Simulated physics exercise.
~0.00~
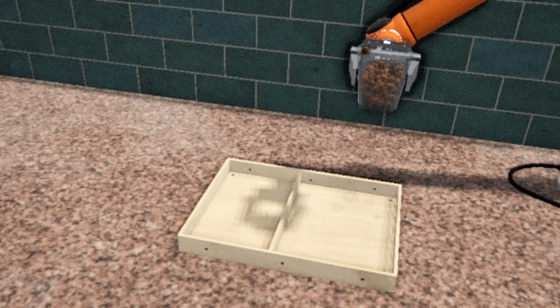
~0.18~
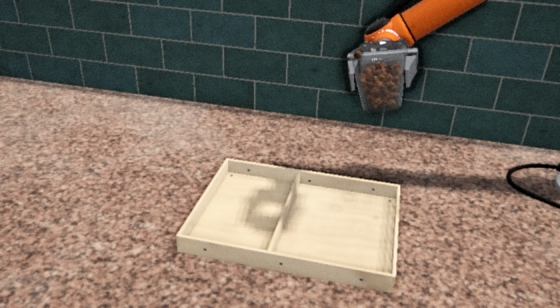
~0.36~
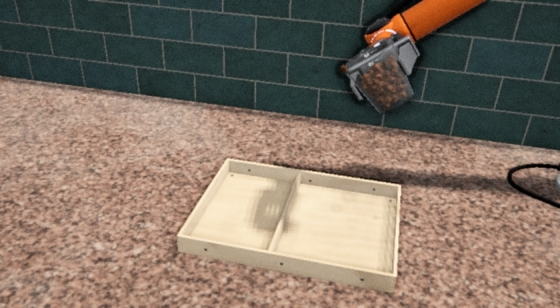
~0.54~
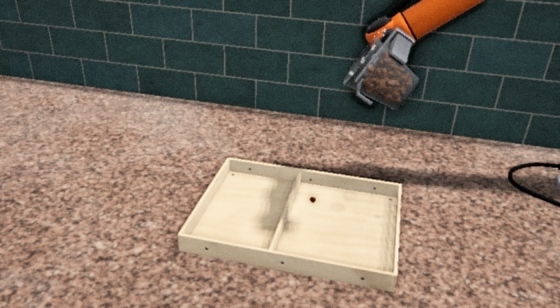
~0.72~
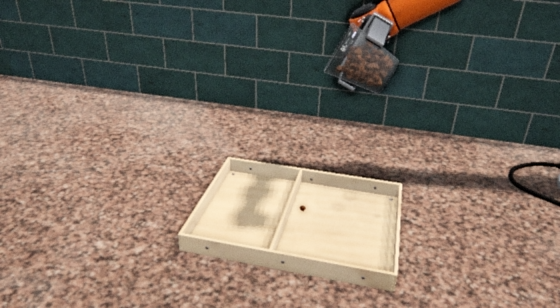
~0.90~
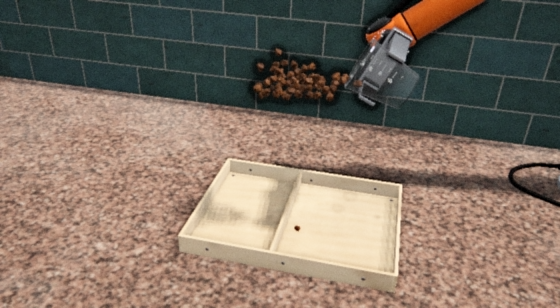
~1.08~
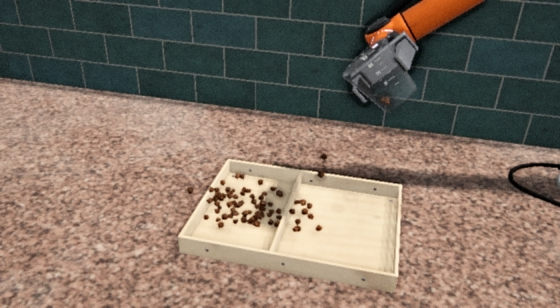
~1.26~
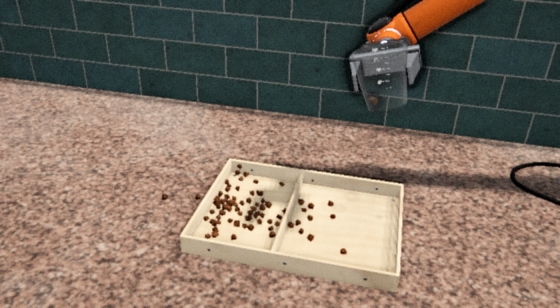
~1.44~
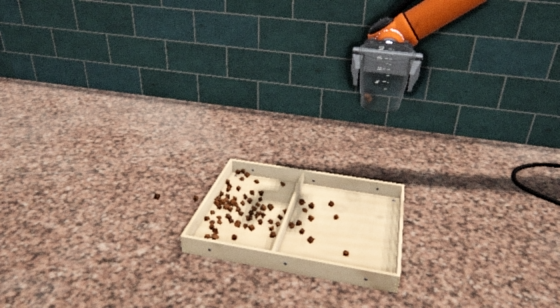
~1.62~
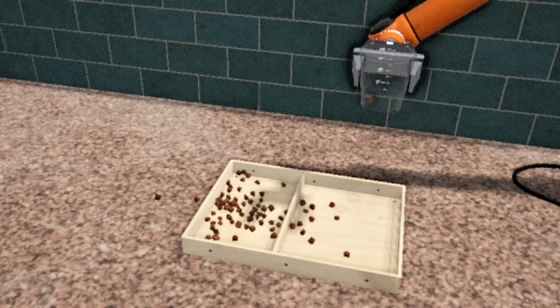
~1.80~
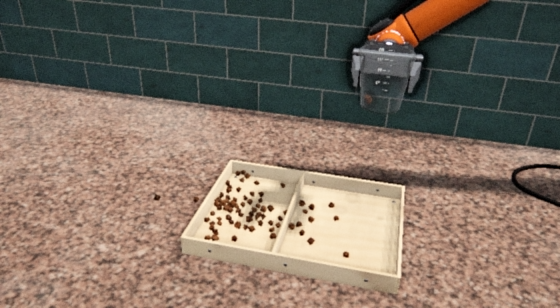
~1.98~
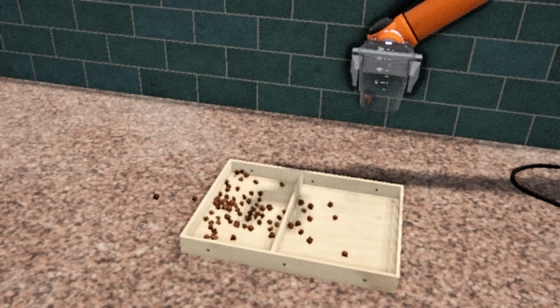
Orange robot arm tipping a beaker of brown pellets into a divided tray, most landing left of the divider, then righting it.
